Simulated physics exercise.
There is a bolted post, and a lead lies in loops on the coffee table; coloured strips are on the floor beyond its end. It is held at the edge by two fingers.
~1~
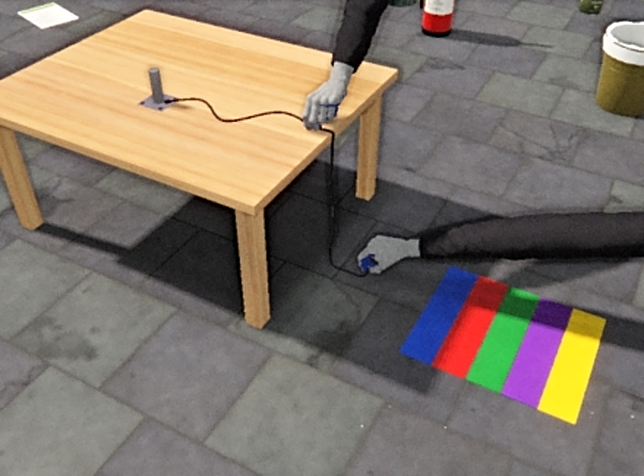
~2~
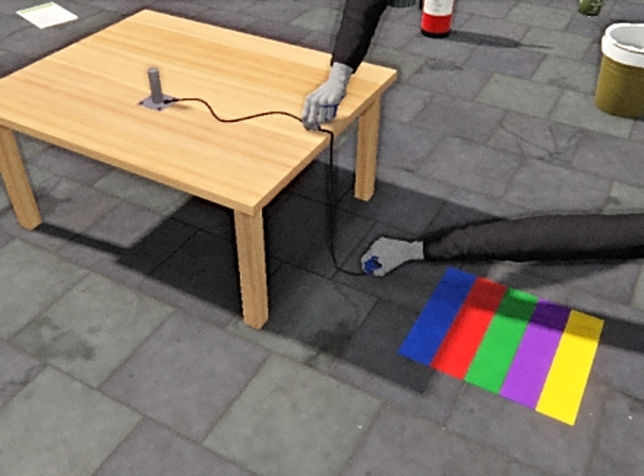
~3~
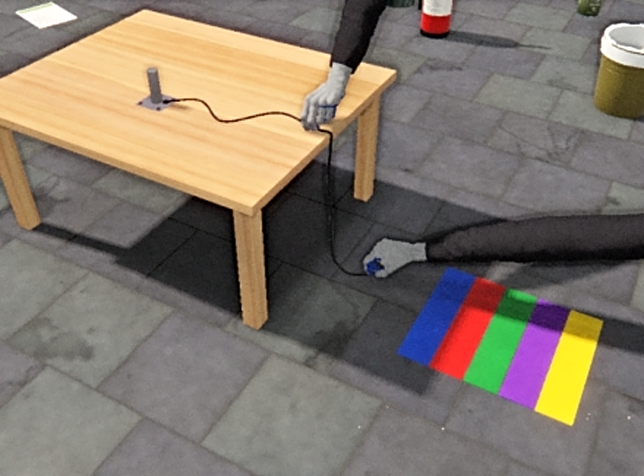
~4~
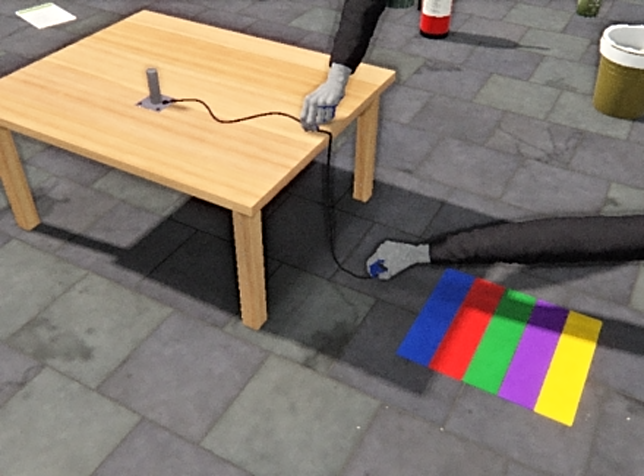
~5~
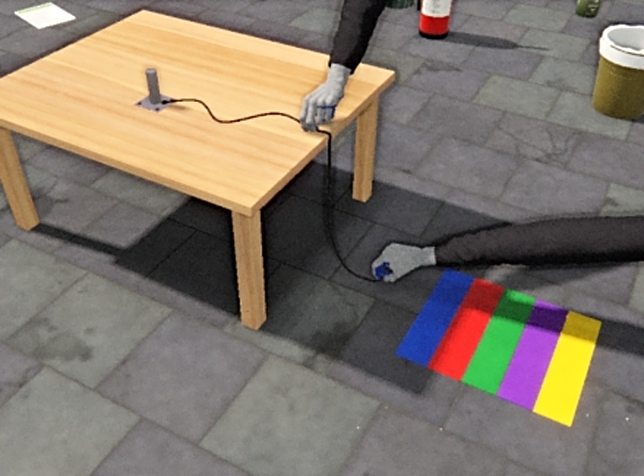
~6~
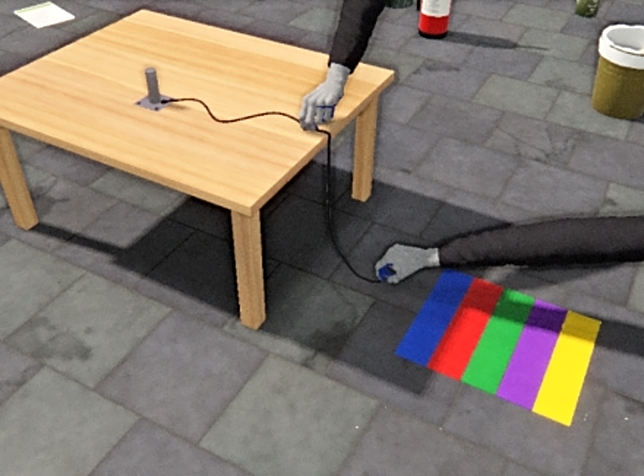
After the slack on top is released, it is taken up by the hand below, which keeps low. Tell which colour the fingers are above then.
They are above green.
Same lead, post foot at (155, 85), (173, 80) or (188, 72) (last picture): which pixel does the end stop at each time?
Going through the tries, you get (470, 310), then (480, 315), then (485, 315).
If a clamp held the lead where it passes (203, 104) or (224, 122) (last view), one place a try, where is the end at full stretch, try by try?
(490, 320), (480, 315).
Soon after, end near (437, 298); over blue.
Then, end near (477, 313); over red.
At full stretch, end near (502, 322); over green. It gets as far as the green strip.
